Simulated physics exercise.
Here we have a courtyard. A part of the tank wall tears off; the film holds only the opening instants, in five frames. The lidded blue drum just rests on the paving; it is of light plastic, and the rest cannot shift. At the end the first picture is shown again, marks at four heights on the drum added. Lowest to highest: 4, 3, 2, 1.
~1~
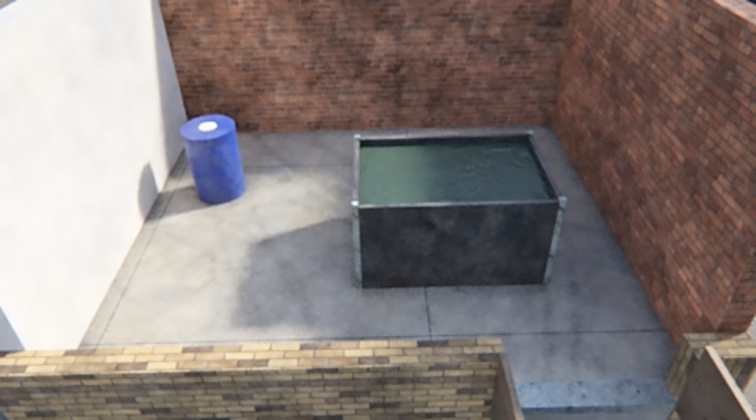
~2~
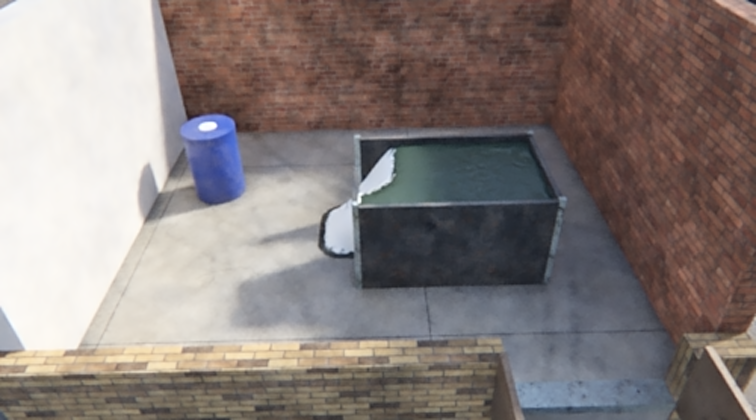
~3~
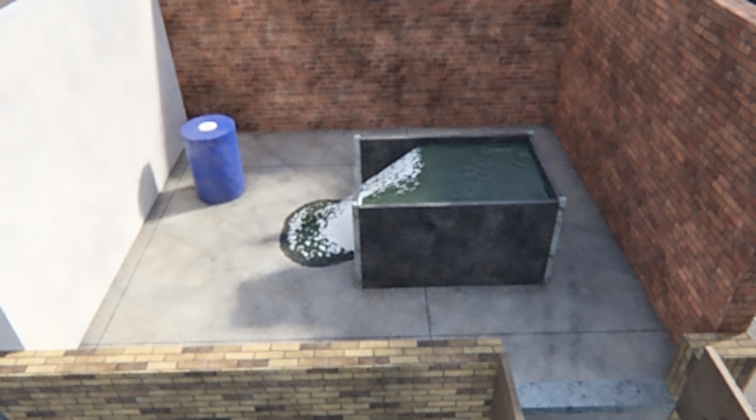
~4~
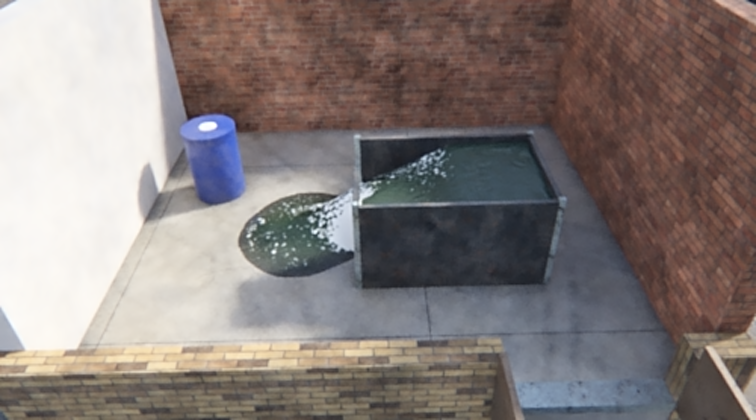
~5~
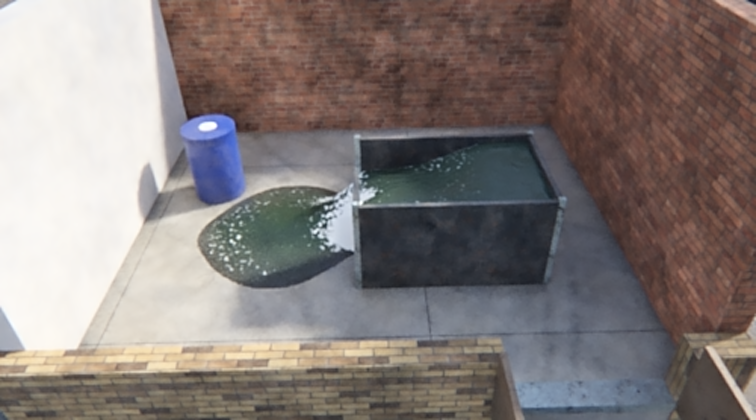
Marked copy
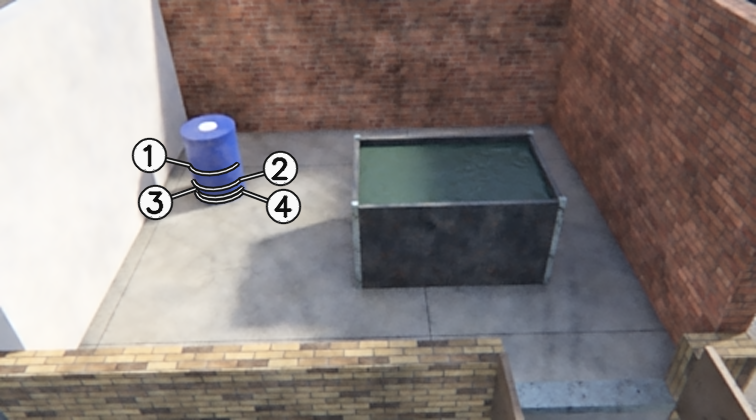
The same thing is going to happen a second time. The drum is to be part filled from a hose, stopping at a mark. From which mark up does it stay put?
1 is the one.
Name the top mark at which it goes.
2.
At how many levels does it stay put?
One of them.
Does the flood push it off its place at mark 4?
Yes.
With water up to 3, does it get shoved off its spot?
Yes.
On the marked copy, 1 at (209, 173); 2 at (213, 189); 3 at (215, 197); 4 at (216, 201); from the bottom up 4, 3, 2, 1.
With 1, it does not move.
With 2, it is pushed about twice its own width away.
With 3, it is pushed about 4 times its own width away.
With 4, it is pushed about 6 times its own width away.
